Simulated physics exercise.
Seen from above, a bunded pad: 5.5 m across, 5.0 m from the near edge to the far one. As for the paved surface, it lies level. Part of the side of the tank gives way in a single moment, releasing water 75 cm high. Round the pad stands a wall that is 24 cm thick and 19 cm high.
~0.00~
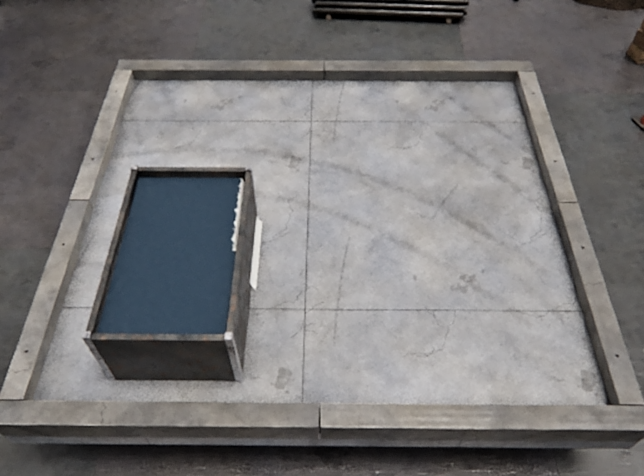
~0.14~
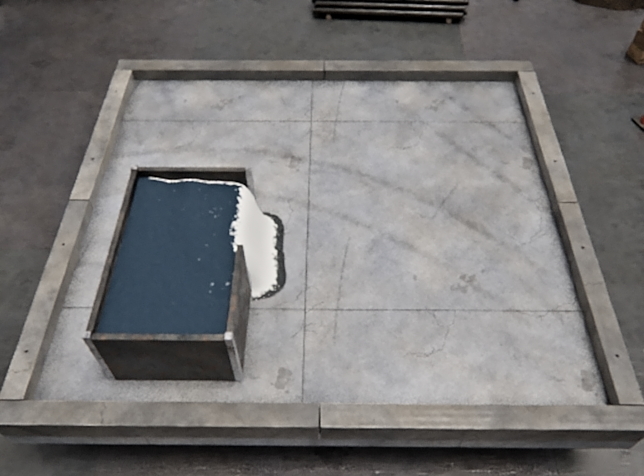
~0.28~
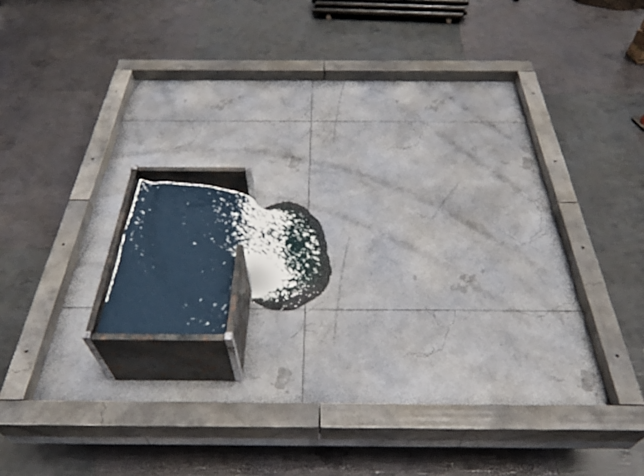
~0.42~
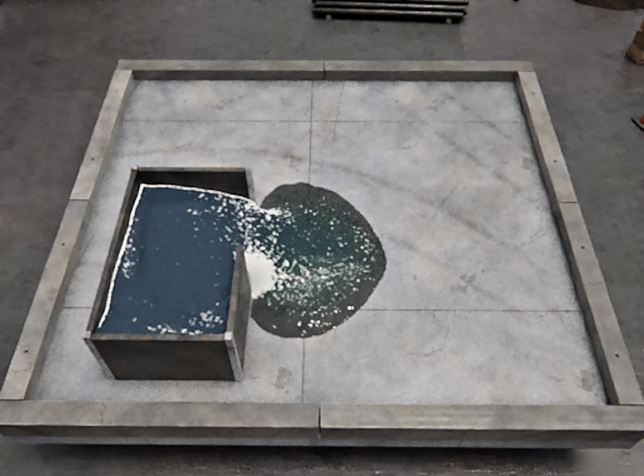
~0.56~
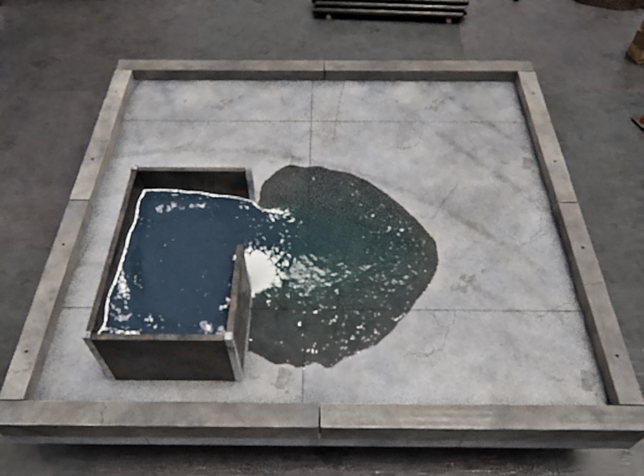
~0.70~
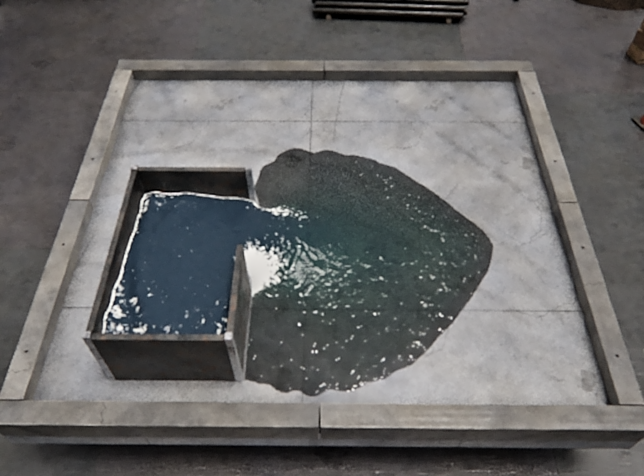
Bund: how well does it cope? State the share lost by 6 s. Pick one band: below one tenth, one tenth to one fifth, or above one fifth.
Below one tenth.
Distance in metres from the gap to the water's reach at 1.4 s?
I'd put it close to 3.8 m.
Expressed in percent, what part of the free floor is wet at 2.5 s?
I'd say around 60 % is wet.
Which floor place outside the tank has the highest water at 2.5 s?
About (507, 87).
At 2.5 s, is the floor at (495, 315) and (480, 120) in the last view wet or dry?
Awash, then awash.
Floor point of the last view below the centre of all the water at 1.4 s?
(285, 268).
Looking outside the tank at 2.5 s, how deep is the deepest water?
I'd say near 29 centimetres.
After 1.1 s water covers 35 % of the floor and is deepest (38 cm) near (272, 232); 0 % is over the wall.
After 1.4 s water covers 45 % of the floor and is deepest (34 cm) near (272, 232); 0 % is over the wall.
After 2.5 s water covers 50 % of the floor and is deepest (29 cm) near (507, 87); 3 % is over the wall.
After 4.0 s water covers 50 % of the floor and is deepest (18 cm) near (512, 103); 6 % is over the wall.
After 6.0 s water covers 70 % of the floor and is deepest (12 cm) near (411, 245); 6 % is over the wall.
